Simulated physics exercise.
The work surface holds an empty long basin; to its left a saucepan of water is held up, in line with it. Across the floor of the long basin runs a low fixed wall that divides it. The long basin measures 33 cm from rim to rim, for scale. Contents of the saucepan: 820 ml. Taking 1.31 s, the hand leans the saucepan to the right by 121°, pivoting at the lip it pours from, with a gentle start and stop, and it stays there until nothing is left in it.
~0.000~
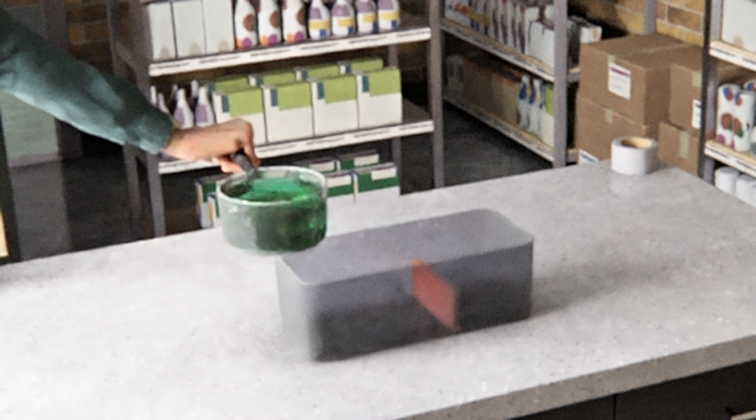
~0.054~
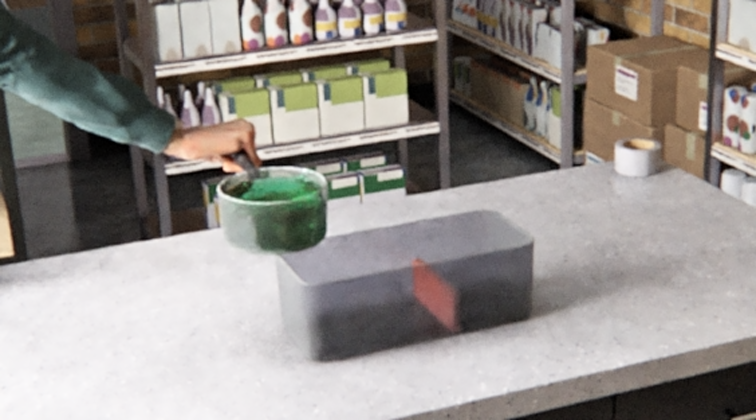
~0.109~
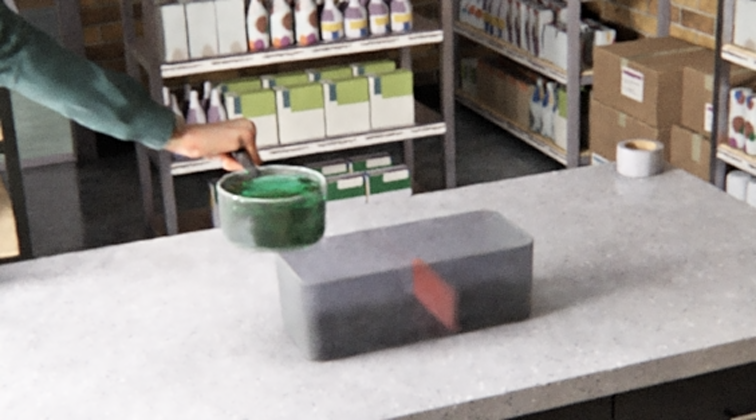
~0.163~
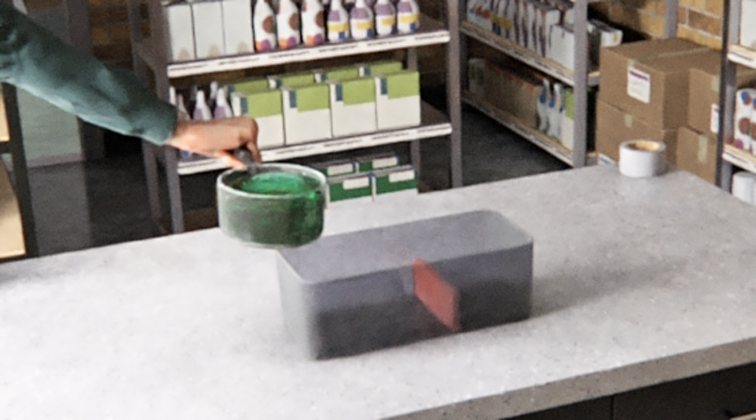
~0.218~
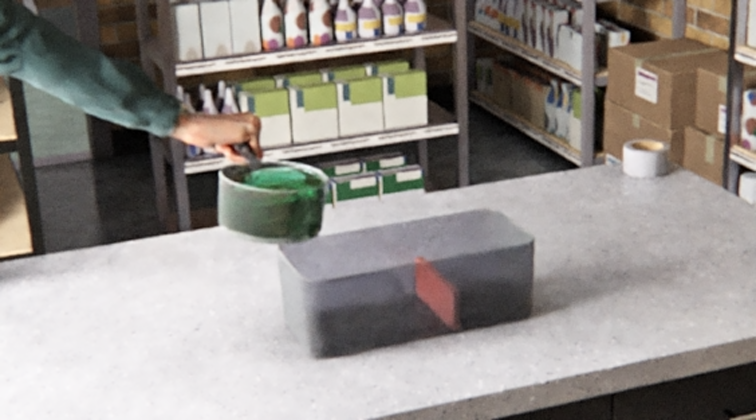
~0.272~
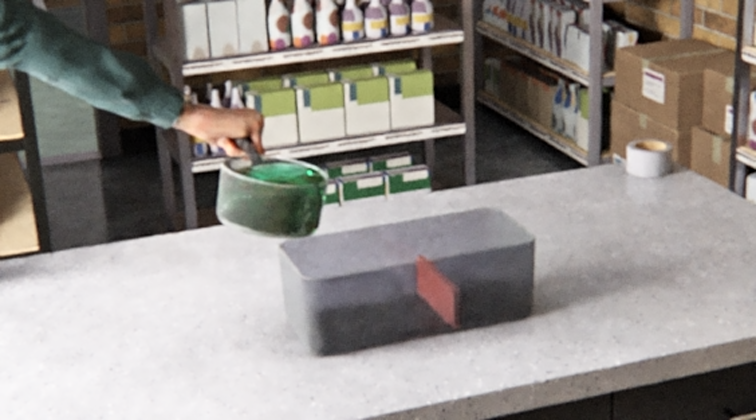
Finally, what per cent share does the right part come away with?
Roughly 3 per cent.
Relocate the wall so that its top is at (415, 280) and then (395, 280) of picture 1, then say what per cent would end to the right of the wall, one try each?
In order, 20 and 70 per cent.
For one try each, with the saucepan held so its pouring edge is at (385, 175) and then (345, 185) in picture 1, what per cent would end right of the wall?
I'd expect close to 90 per cent and then close to 15 per cent.
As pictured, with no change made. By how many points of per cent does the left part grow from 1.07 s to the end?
Close to 10% of the whole.
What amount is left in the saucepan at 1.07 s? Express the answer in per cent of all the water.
Around 4 in a hundred.
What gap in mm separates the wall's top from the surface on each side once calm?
Looks like roughly 28 mm on the left and roughly 54 mm on the right.
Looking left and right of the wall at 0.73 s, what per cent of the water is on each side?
Lab note: Left near 16 %, right near 0.
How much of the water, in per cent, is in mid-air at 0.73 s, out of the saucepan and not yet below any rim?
Estimate: About 34 % of all of it.
After 0.73 s the tilt is 72° and 50 per cent is still to pour, 16 is left of the wall and 0 right of it.
After 1.07 s the tilt is 111° and 4 per cent is still to pour, 83 is left of the wall and 1 right of it.
After 1.43 s the tilt is 121° and 0 per cent is still to pour, 94 is left of the wall and 3 right of it.
After 1.81 s the tilt is 121° and 0 per cent is still to pour, 94 is left of the wall and 3 right of it.
In the end 94 per cent lies left of the wall, 3 right of it and 3 outside.
